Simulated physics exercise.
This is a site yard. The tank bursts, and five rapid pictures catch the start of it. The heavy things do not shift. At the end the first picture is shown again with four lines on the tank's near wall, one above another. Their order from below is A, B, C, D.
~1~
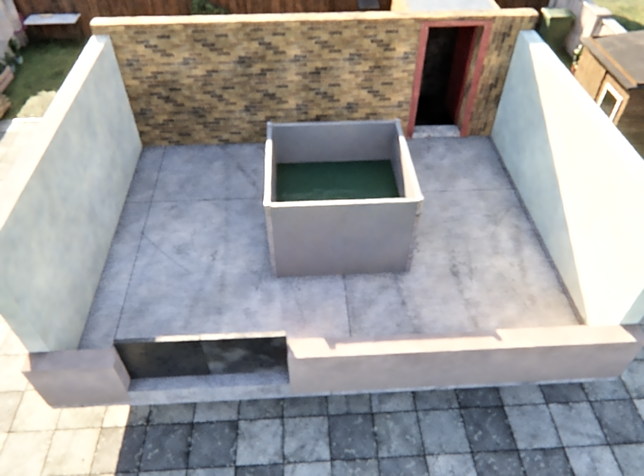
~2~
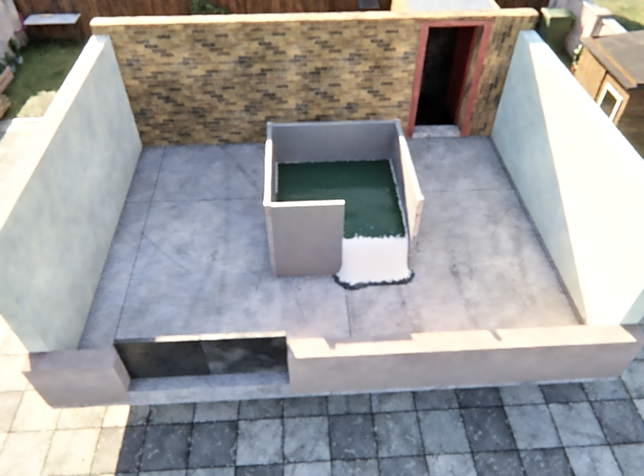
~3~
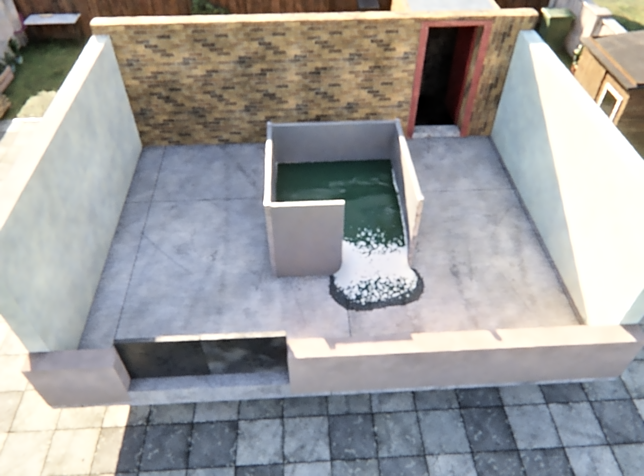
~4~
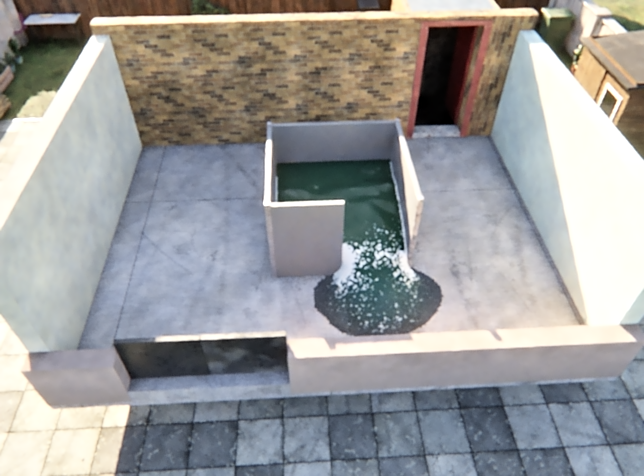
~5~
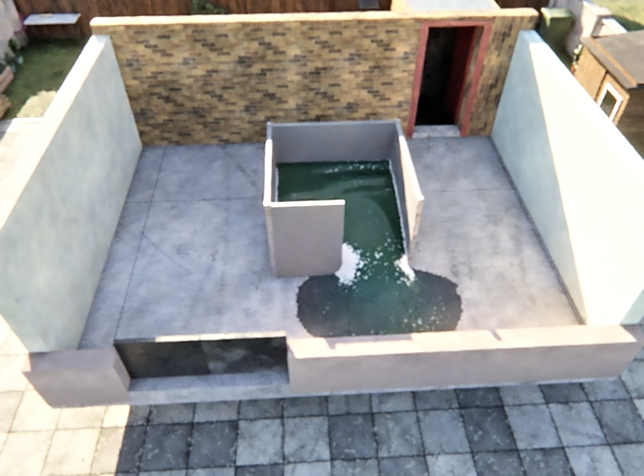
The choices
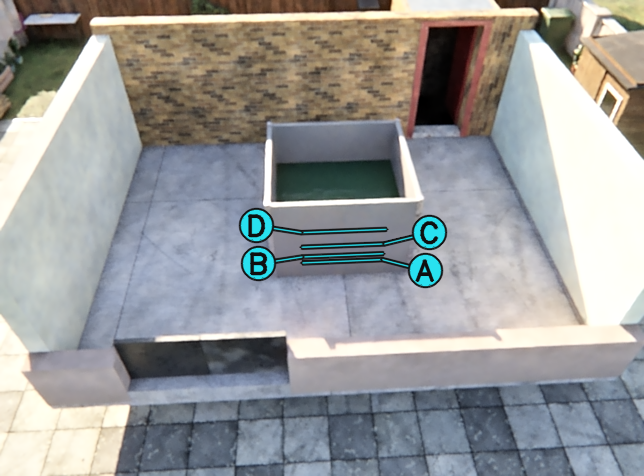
A paved yard, seen from above at an angle, has a patterned brown brick wall with a red-framed doorway at the back right, pale side walls and a low front wall with a dark gate at left. A grey tank of dark green water stands in the middle. Its front right part opens, and white-flecked water pours forward and spreads sideways across the grey floor, while the camera stays still.
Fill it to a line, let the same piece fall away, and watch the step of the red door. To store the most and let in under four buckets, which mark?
I would pick level C.
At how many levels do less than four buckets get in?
Three.
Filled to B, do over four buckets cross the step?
No.
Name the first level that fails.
Level D.
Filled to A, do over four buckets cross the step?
No.
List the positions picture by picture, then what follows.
Water in the tank at rest, its middle at (337, 197); foot of the red doorway at (436, 137); shut gate at (203, 341).
Water covers 1 % of the ground and shows as far out as (340, 279).
Water covers 2 % of the ground and shows as far out as (347, 303).
Water covers 5 % of the ground and shows as far out as (430, 295).
Water covers 9 % of the ground and shows as far out as (453, 298).
On the marked copy, A at (342, 261); B at (342, 255); C at (343, 245); D at (343, 231); from the bottom up A, B, C, D.
Choosing A, nothing gets over.
Choosing B, nothing gets over.
Choosing C, a splash gets over, under a bucket.
Choosing D, about 8 bucketfuls get in.
